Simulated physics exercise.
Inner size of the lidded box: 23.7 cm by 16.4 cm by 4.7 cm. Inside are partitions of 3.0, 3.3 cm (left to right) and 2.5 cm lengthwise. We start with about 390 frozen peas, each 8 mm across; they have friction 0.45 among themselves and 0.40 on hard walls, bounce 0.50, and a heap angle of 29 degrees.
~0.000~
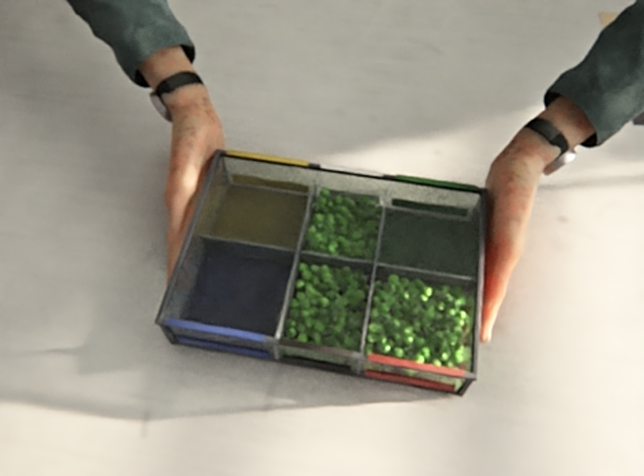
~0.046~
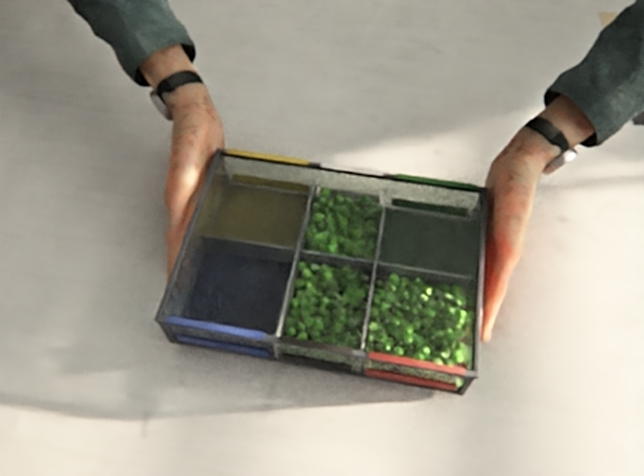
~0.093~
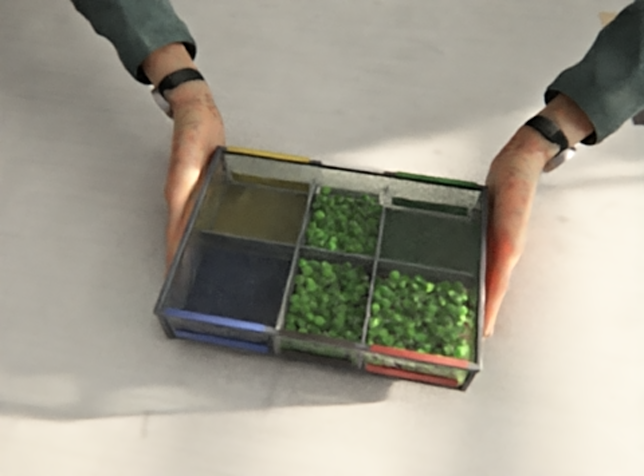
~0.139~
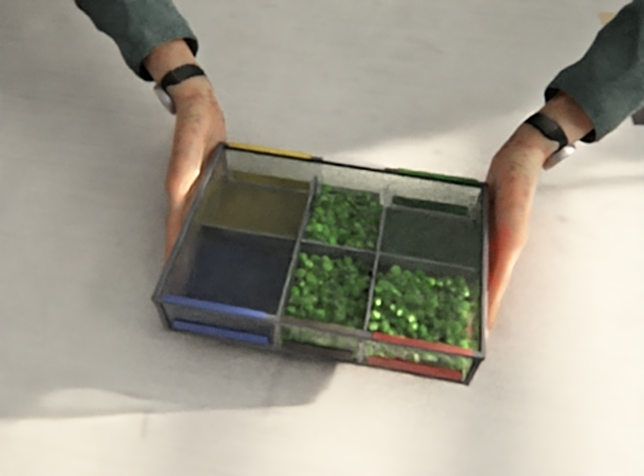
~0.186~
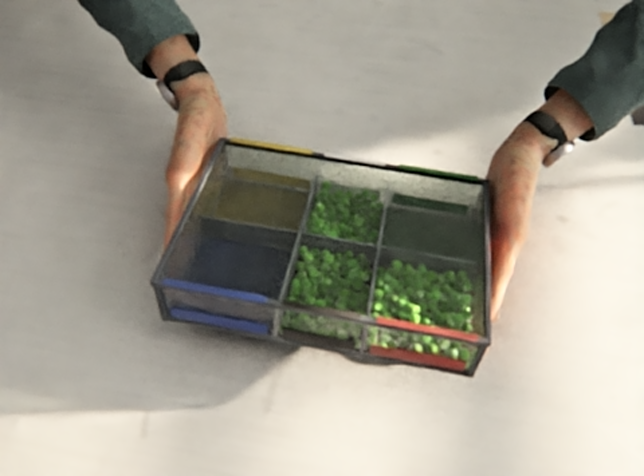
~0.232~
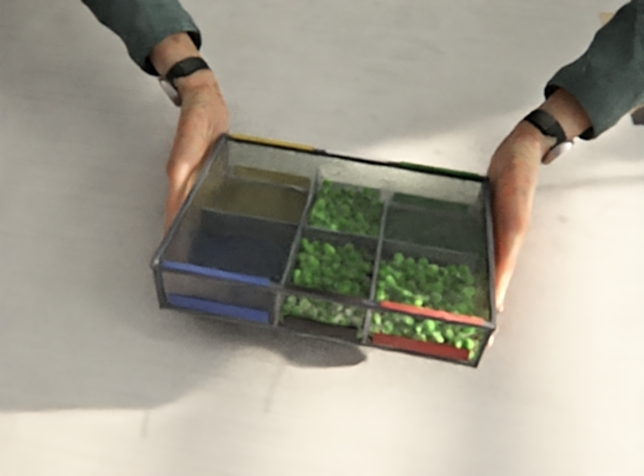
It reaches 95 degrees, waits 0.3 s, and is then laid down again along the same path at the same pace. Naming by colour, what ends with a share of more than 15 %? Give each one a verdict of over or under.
Red - under; blue - under; green - over; yellow - under; white - over; black - under.
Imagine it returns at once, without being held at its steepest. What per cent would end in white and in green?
That would leave white with 50 percent and green with 35 percent.
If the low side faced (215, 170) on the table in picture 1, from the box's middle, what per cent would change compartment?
That comes to around 65 per cent.
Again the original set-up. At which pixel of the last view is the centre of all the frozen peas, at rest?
Centre at rest: Approx. (373, 222) px.
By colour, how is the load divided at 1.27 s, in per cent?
Red 10, blue 0, green 30, yellow 0, white 50, black 5.
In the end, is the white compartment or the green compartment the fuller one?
Fuller: White.
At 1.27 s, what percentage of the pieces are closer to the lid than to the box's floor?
Share: Approx. 60 %.
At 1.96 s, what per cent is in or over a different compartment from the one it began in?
Roughly 60 %.
After 1.27 s, tilt 95 degrees; red 10 %, green 30 %, white 50 %, black 5 %.
After 1.96 s, tilt 49 degrees; red 5 %, green 40 %, yellow 5 %, white 50 %, black 5 %.
Then, at 2.69 s, tilt 0 degrees; red 5 %, green 40 %, yellow 5 %, white 50 %, black 5 %.
At rest (3.1 s), red 5 %, blue 0 %, green 40 %, yellow 5 %, white 50 %, black 5 %.
